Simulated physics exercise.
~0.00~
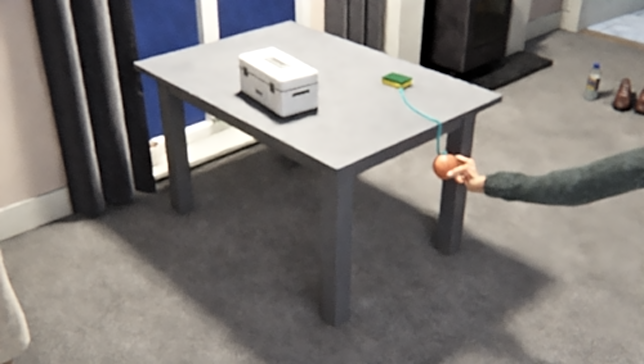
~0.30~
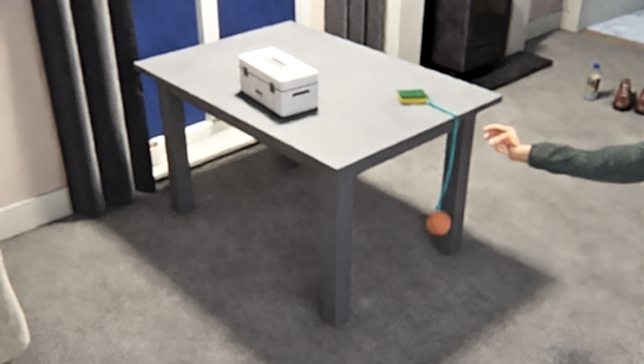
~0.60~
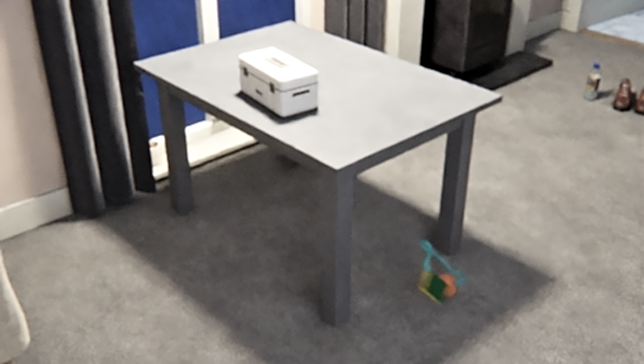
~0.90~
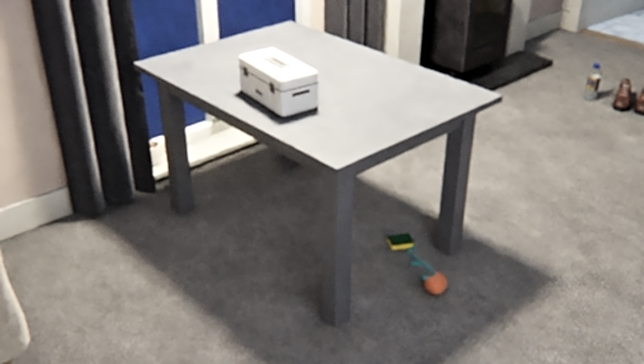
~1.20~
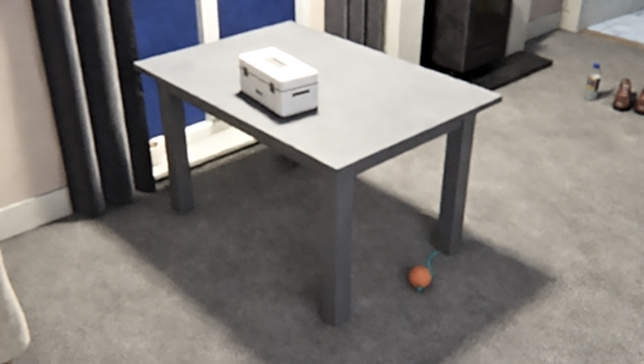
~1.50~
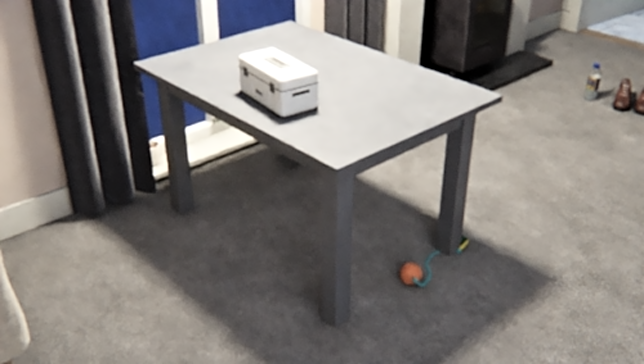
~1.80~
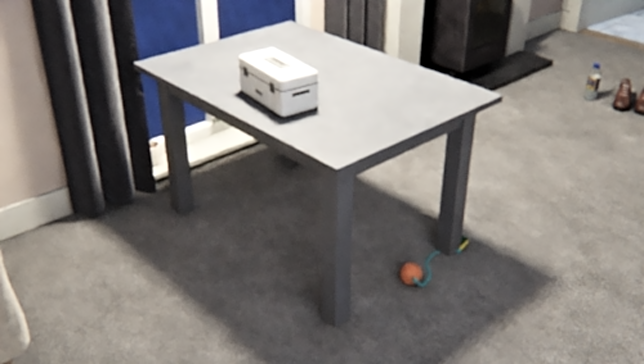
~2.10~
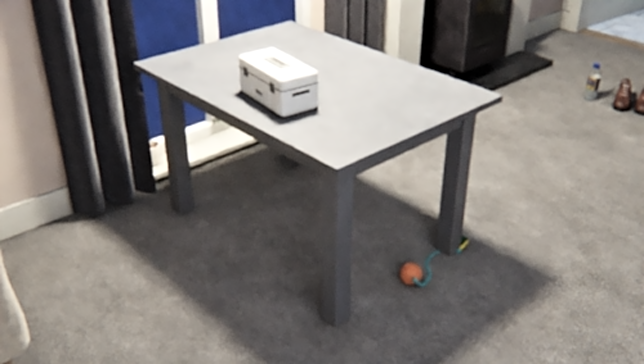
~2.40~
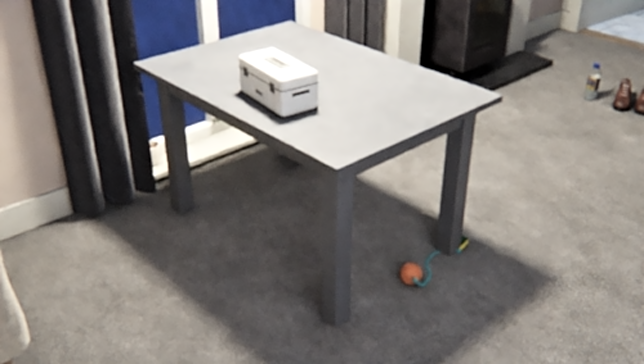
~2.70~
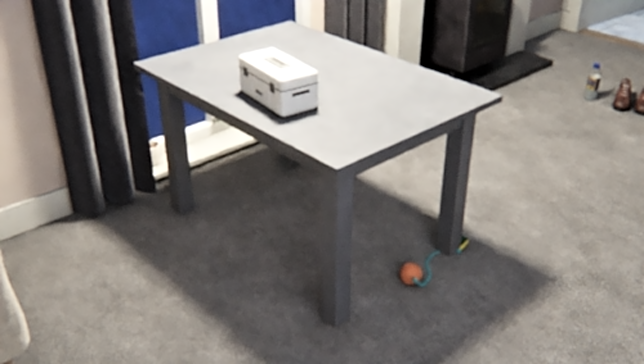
An orange released by a hand drops, pulling a corded sponge off the table onto the floor.
